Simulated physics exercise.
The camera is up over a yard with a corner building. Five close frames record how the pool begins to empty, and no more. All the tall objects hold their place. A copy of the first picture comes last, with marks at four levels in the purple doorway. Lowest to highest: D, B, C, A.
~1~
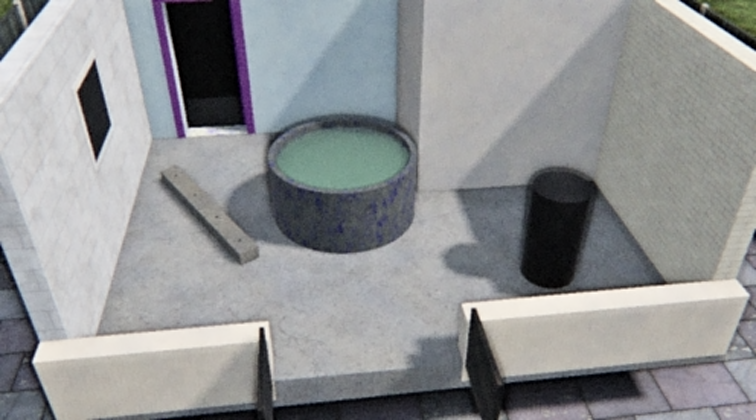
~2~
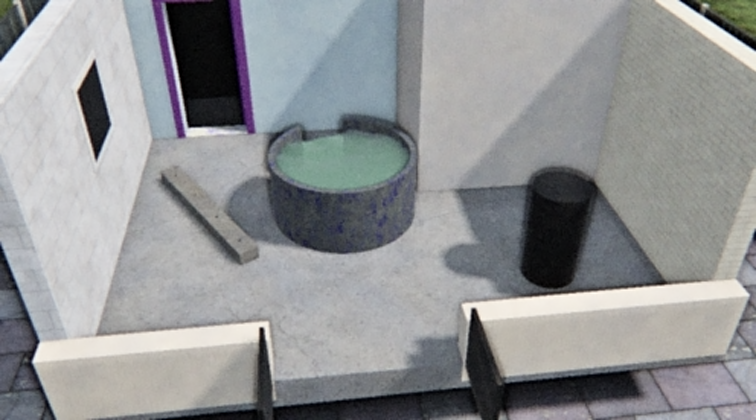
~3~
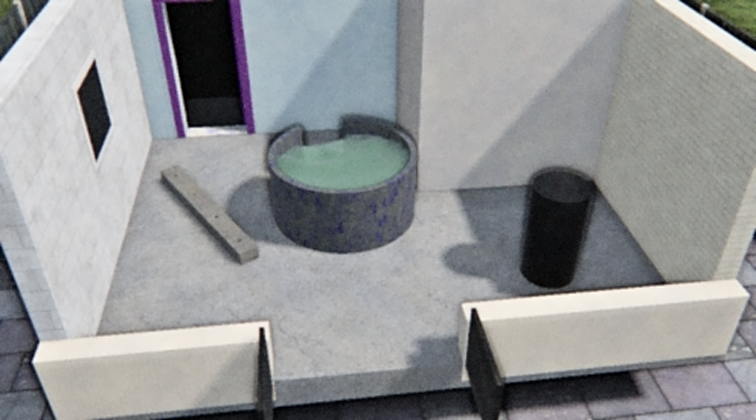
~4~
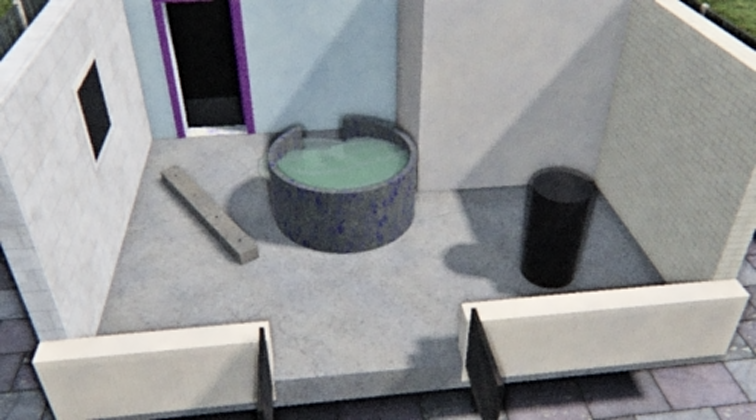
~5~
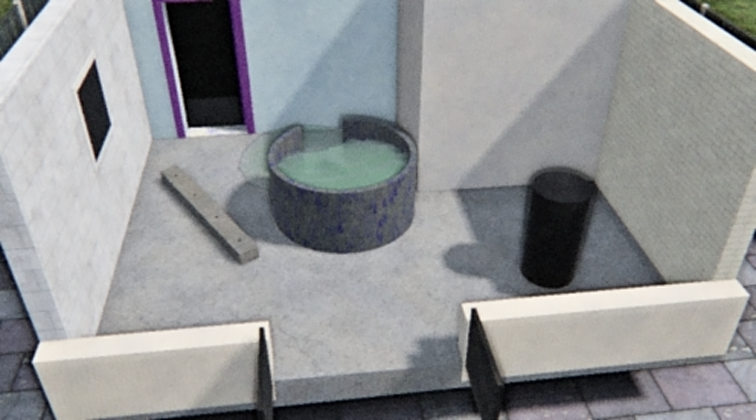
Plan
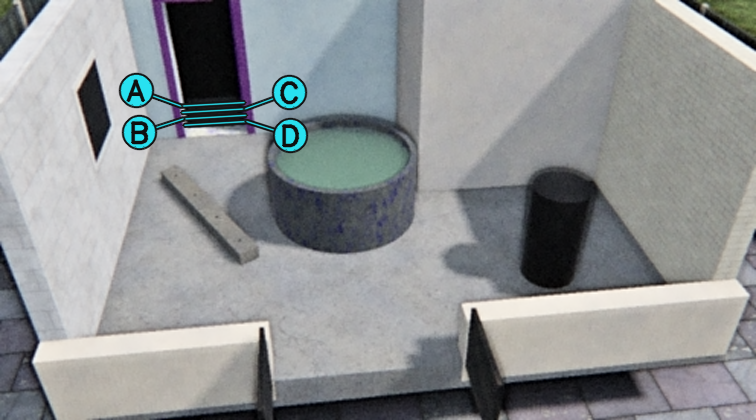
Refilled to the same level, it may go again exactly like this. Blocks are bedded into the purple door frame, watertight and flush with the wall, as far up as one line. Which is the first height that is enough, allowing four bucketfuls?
Take D.
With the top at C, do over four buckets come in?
No, that is safe.
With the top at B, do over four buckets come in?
No.
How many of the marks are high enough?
All of the four.
On the marked copy, A at (212, 104); B at (214, 117); C at (213, 110); D at (215, 123); from the bottom up D, B, C, A.
With A, nothing gets over.
With B, nothing gets over.
With C, nothing gets over.
With D, a splash gets over, under a bucket.
